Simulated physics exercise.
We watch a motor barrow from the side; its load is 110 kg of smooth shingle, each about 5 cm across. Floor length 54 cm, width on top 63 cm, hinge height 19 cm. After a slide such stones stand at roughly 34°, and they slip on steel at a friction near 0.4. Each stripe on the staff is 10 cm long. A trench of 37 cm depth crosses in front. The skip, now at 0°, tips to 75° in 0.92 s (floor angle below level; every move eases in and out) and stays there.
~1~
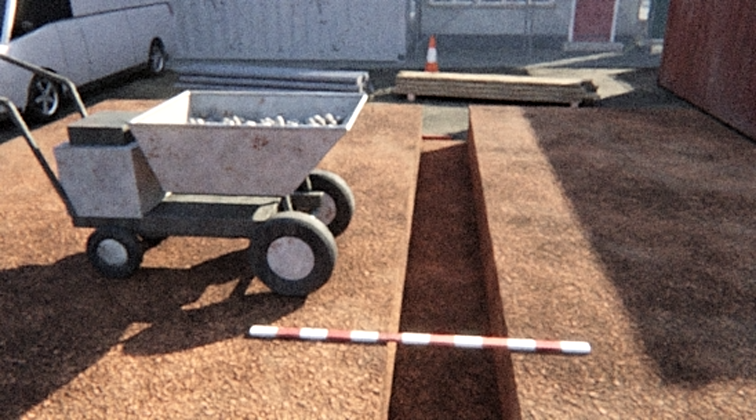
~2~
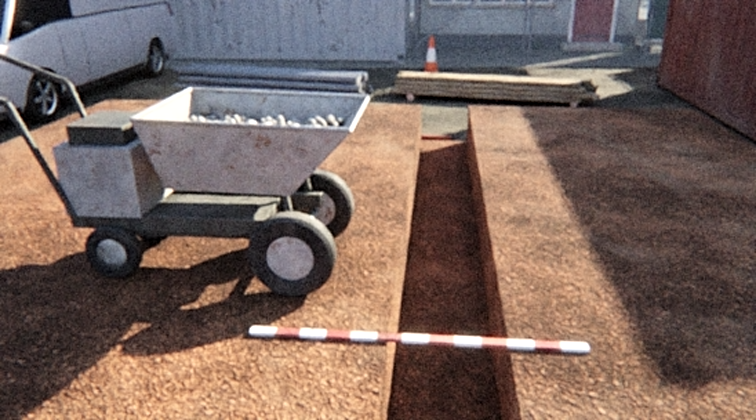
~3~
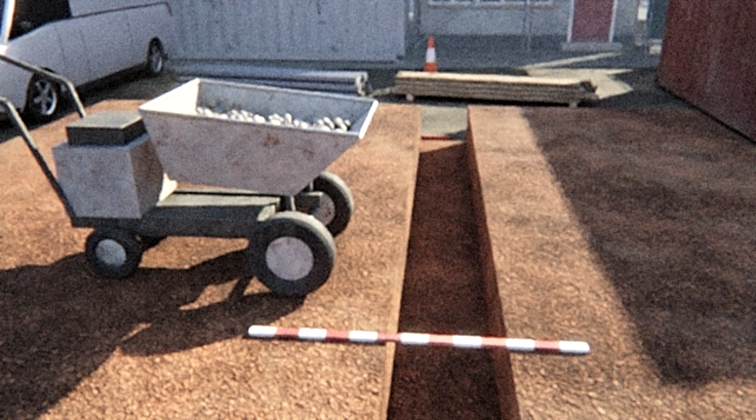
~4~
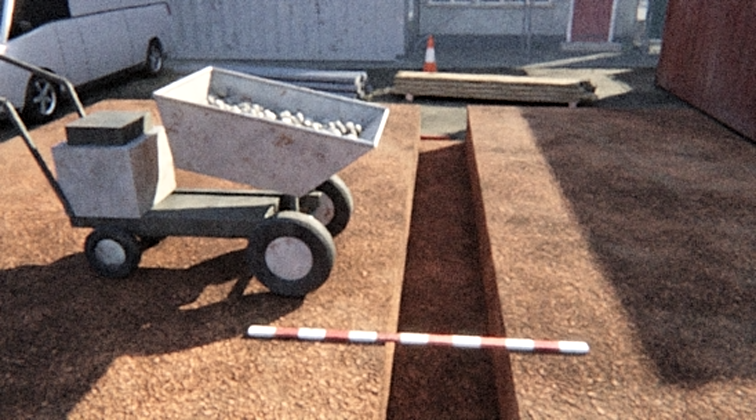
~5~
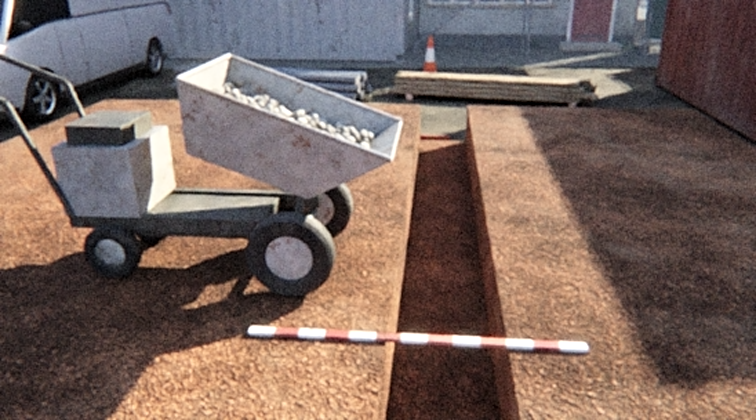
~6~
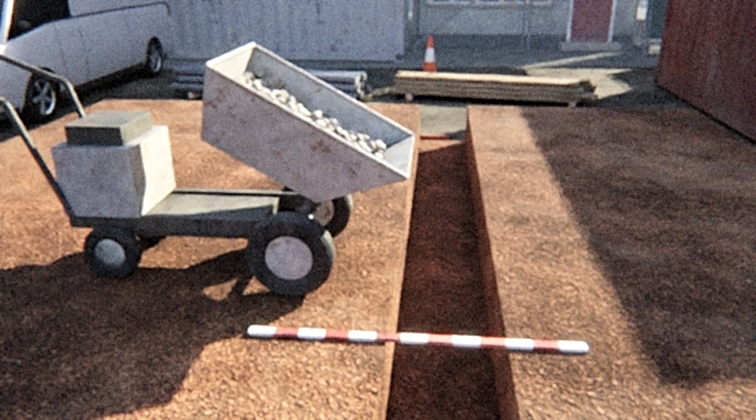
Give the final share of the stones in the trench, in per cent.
About 85 per cent.
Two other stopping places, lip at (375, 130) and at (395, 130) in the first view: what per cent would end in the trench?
First some 55, then 30 per cent.
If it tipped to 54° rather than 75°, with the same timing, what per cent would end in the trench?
In that case some 60 per cent.
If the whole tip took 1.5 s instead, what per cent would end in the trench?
In that case some 95 per cent.
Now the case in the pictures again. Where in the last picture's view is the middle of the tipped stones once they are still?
Around (462, 326).
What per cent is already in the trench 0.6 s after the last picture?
Some 45 per cent.
Then, 0.3 s after the last picture the floor is at 63°, 100 % in the skip; the foremost stones are at (429, 218).
Then, 0.6 s after the last picture the floor is at 75°, 53 % in the skip, 43 % in the trench, 4 % past the trench; the foremost stones are at (513, 255).
Then, 1.0 s after the last picture the floor is at 75°, 7 % in the skip, 78 % in the trench, 15 % past the trench; the foremost stones are at (637, 267).
Then, 2.9 s after the last picture the floor is at 75°, 0 % in the skip, 85 % in the trench, 15 % past the trench; the foremost stones are at (723, 261).
